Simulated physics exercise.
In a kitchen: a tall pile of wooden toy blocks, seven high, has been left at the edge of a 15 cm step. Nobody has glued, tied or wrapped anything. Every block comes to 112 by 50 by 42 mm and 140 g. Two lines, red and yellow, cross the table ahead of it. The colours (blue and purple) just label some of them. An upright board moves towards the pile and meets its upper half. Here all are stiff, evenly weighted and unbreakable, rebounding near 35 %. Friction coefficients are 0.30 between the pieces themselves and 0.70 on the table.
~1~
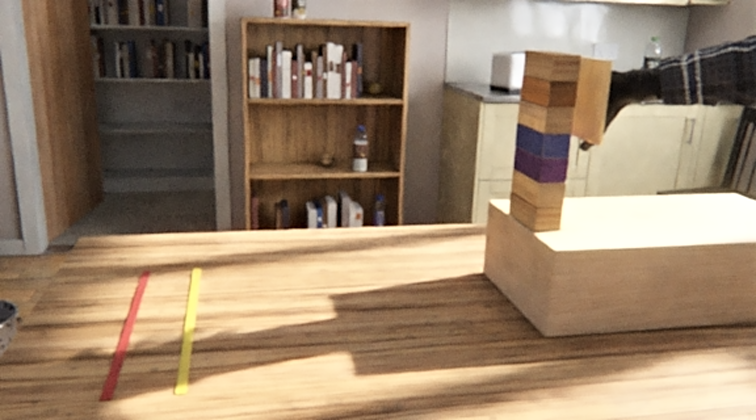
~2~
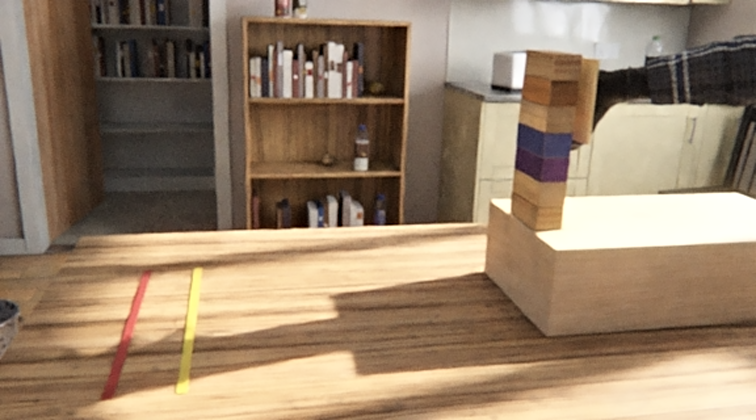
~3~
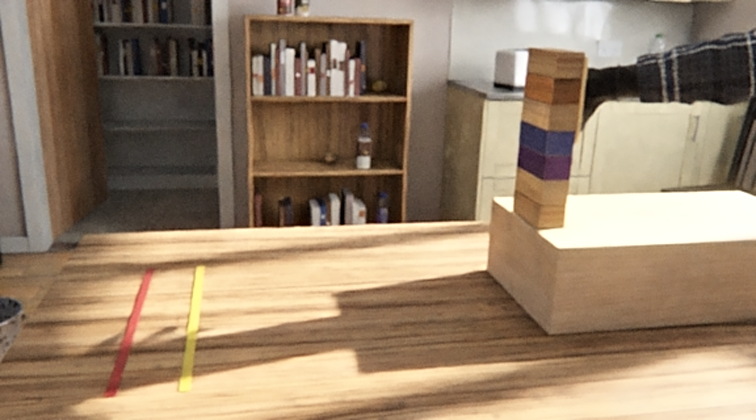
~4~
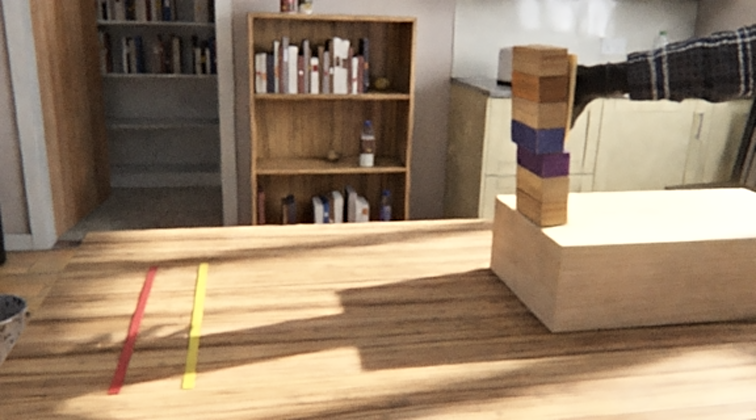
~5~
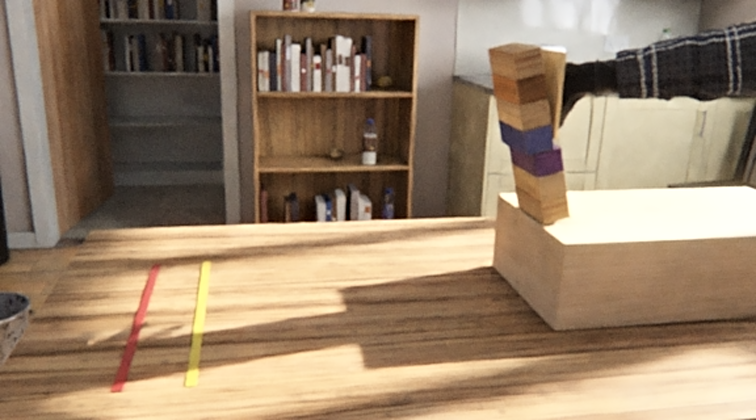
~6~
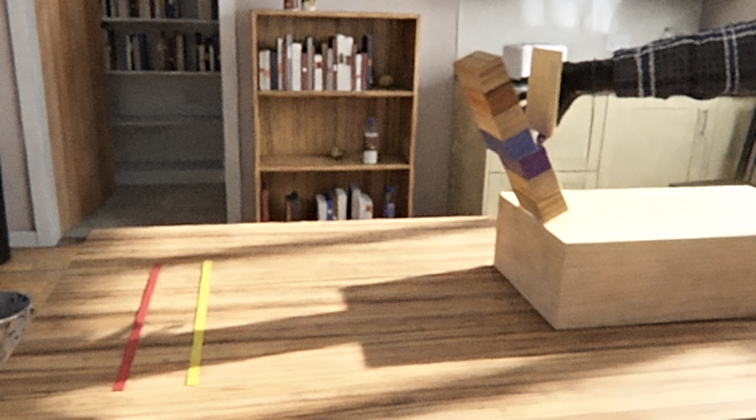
An upright board held by a dark-gloved hand moves left and pushes the upper part of a tall stack of wooden blocks on a step's edge, and the whole stack, with its blue and purple blocks, leans increasingly left.
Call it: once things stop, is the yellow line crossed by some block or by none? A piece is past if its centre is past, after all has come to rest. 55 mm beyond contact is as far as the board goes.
By none.
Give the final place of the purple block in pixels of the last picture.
In the last picture it sits at roughly (449, 285).
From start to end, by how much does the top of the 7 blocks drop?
35 cm.
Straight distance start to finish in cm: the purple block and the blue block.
Net shift, middle to middle: Purple 28 cm, blue 34 cm.
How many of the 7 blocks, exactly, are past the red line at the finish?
Counting them up, I get 0.
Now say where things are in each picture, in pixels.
In the first picture (pixels give the middle of a visible side; the camera pans a little), board (607, 93) 50 mm short; yellow line, near end, (183, 376); red line, near end, (111, 381); purple block (527, 164); blue block (528, 140); none has stirred.
In the second picture, board (595, 92) 26 mm short; blue block (529, 139).
In the third picture, board (584, 90) 1 mm in; blue block (532, 137).
In the fourth picture, board (573, 87) 23 mm in; blue block (523, 136) 4° from how it stood; purple block (529, 159) 4° from how it stood; movement in 7 of them.
In the fifth picture, board (562, 85) 48 mm in; blue block (512, 138) 14° from how it stood; purple block (522, 159) 14° from how it stood; steepest lean 14°, the block at (533, 90); movement in 7 of them.
In the sixth picture, board (559, 84) 55 mm in, stopped; yellow line, near end, (194, 367); red line, near end, (123, 372); blue block (495, 145) 27° from how it stood; purple block (510, 164) 27° from how it stood; steepest lean 27°, the block at (502, 99); movement in 7 of them.
Then, 0.11 s past the last view, none of the 7 blocks past the yellow line, 7 disturbed; blue block 53° from how it stood, 52 mm lower; purple block 53° from how it stood, 25 mm lower.
Then, 0.27 s past the last view, none of the 7 blocks past the yellow line, 7 disturbed; purple block on its side; blue block on its side.
In the end, none of the 7 blocks past the yellow line, 7 disturbed; blue block on its side; purple block on its side. The farthest middle lies 23 cm short of that line. From the last view, middles, blue block near (423, 286), purple block near (449, 285).
